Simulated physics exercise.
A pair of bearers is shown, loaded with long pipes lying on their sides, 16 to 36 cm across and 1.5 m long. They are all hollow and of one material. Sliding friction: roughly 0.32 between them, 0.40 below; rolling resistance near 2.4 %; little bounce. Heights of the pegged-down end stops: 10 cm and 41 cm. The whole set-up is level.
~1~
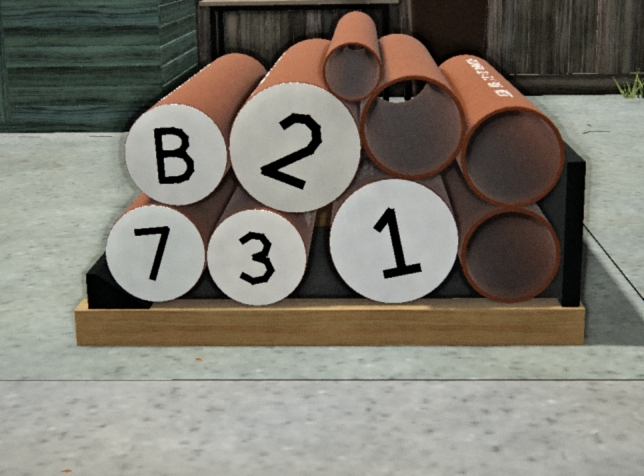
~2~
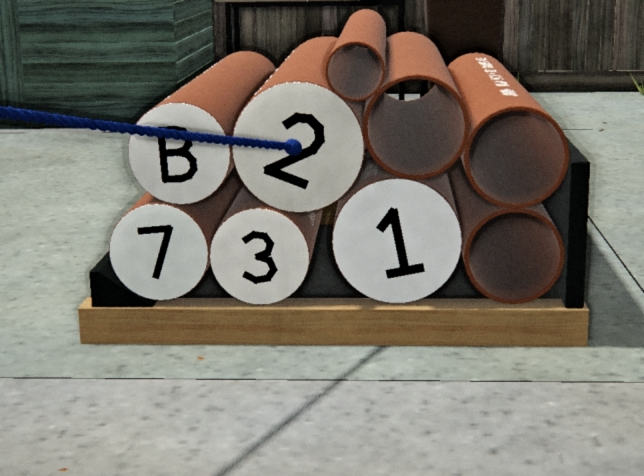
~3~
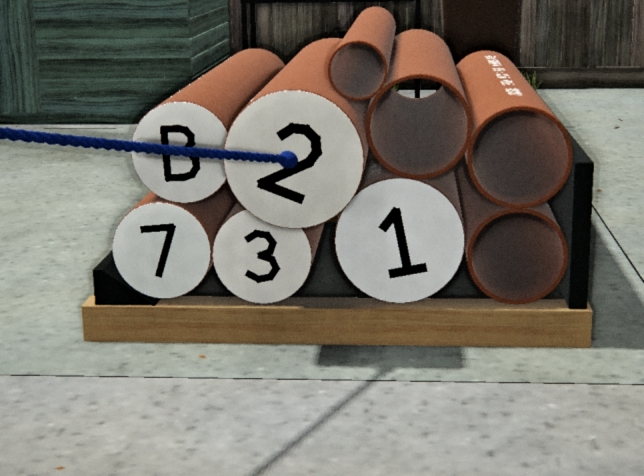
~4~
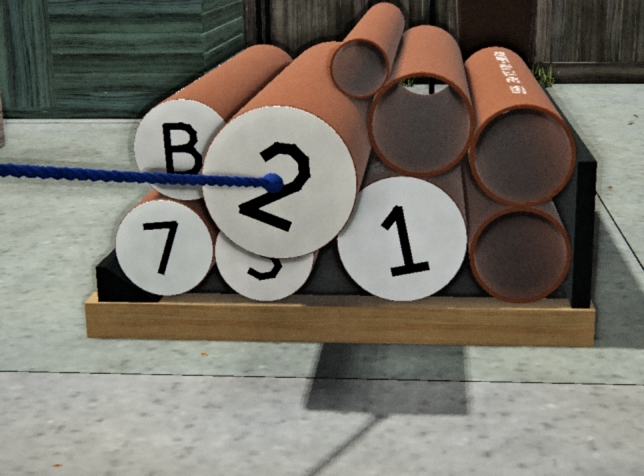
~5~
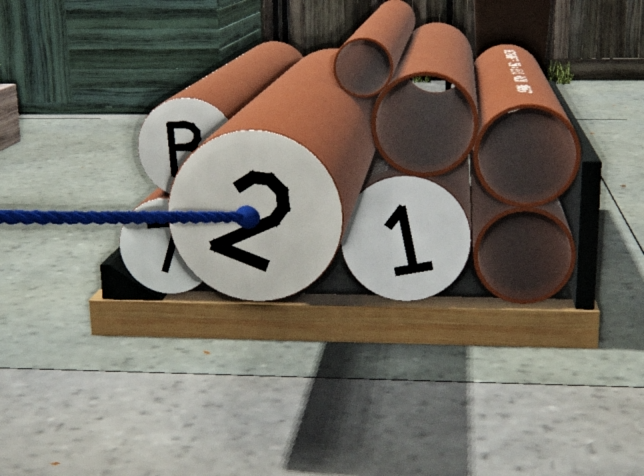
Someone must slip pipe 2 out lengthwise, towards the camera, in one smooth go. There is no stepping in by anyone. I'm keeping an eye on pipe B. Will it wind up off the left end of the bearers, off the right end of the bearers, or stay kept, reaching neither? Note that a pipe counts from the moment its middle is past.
It winds up reaching neither.
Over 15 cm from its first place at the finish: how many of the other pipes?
The number is exactly 1.
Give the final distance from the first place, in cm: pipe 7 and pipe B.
Pipe 7: 5, pipe B: 15.
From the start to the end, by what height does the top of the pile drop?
Something like 10 cm, I'd say.
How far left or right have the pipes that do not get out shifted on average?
Some 0 cm rightwards.
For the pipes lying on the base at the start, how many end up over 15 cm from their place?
The tally is 0.
Another 0.60 s on from the last picture, 0 now displaced over 15 cm; not one off the ends of the bearers; B 3.1 cm right.
Another 0.74 s on from the last picture, 1 now displaced over 15 cm; not one off the ends of the bearers; B 11 cm right and 3.8 cm down.
Another 1.09 s on from the last picture, 2 now displaced over 15 cm; not one off the ends of the bearers; B 15 cm right and 3.9 cm down.
Another 1.35 s on from the last picture, 1 now displaced over 15 cm; not one off the ends of the bearers; B 13 cm right and 4.3 cm down.
All still, 2.0 s past the final picture, 1 moved over 15 cm; not one off the ends of the bearers; B 14 cm right and 4.5 cm down; top of the pile 75 cm high, from 84 cm.
